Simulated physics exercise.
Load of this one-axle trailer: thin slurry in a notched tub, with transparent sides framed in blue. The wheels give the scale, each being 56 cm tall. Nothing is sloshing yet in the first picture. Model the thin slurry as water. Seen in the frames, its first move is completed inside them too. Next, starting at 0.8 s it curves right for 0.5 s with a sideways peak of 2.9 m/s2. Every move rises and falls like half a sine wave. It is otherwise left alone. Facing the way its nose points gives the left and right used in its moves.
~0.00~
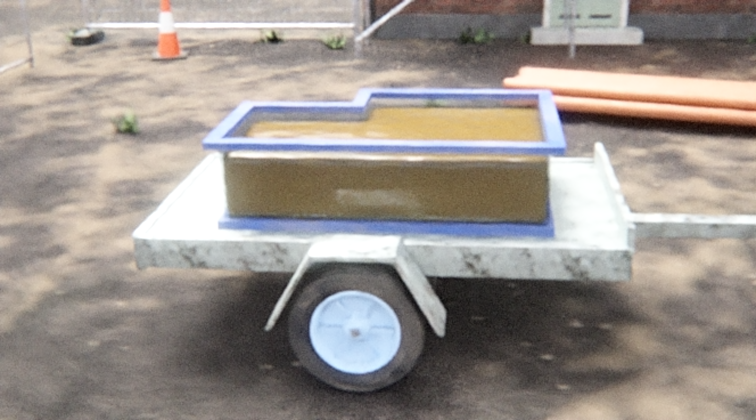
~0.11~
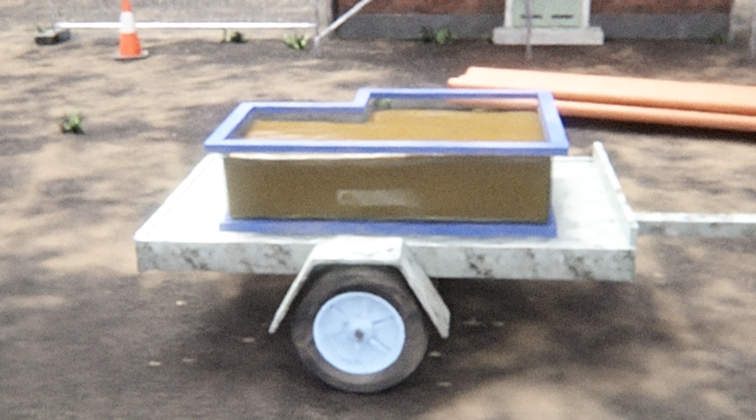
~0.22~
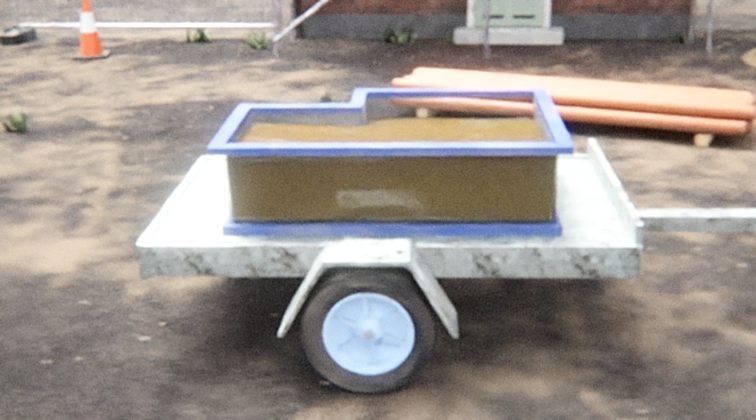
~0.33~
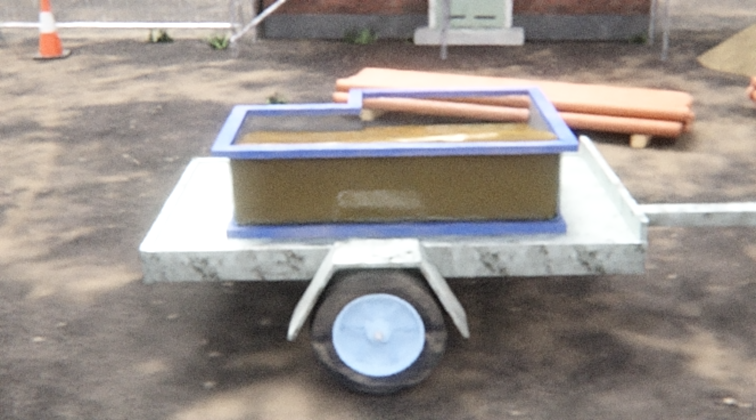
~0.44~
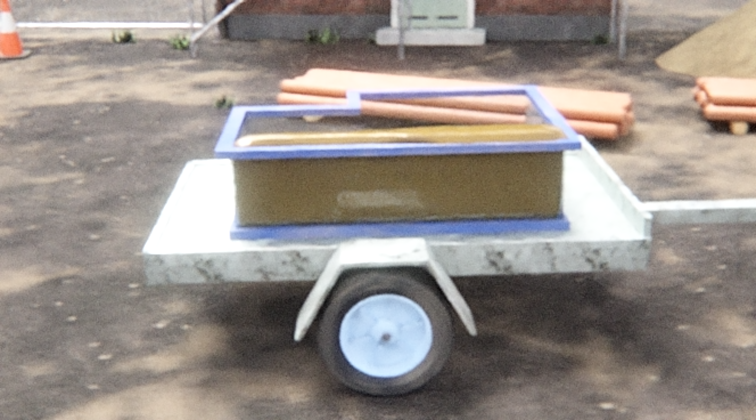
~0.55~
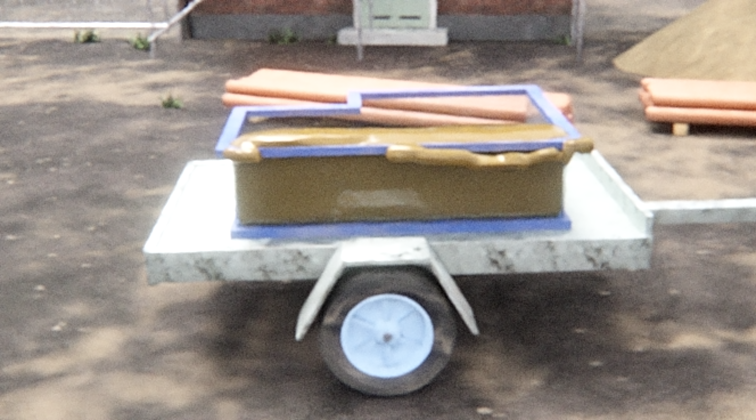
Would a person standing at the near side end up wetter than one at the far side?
Looks like it heads off from us.
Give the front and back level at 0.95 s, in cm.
Front level 28 cm, back level 32 cm.
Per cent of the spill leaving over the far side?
Share: Near 50%.
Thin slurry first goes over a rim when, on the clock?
0.8 s.
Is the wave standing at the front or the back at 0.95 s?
It stands at the rear side.
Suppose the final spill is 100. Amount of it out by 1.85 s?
Around 70 percent of it.
By 0.95 s it stands 32 cm high behind and 28 cm in front; 2 per cent has gone over the near side.
By 1.35 s it stands 25 cm high behind and 27 cm in front; 6 per cent has gone over the far side and the near side, a little elsewhere.
By 1.85 s it stands 19 cm high behind and 33 cm in front; 11 per cent has gone over the far side, a little elsewhere.
By 4.28 s 16 per cent has gone over the far side and the near side, a little elsewhere; the far side has passed 8 per cent and the near side 5.
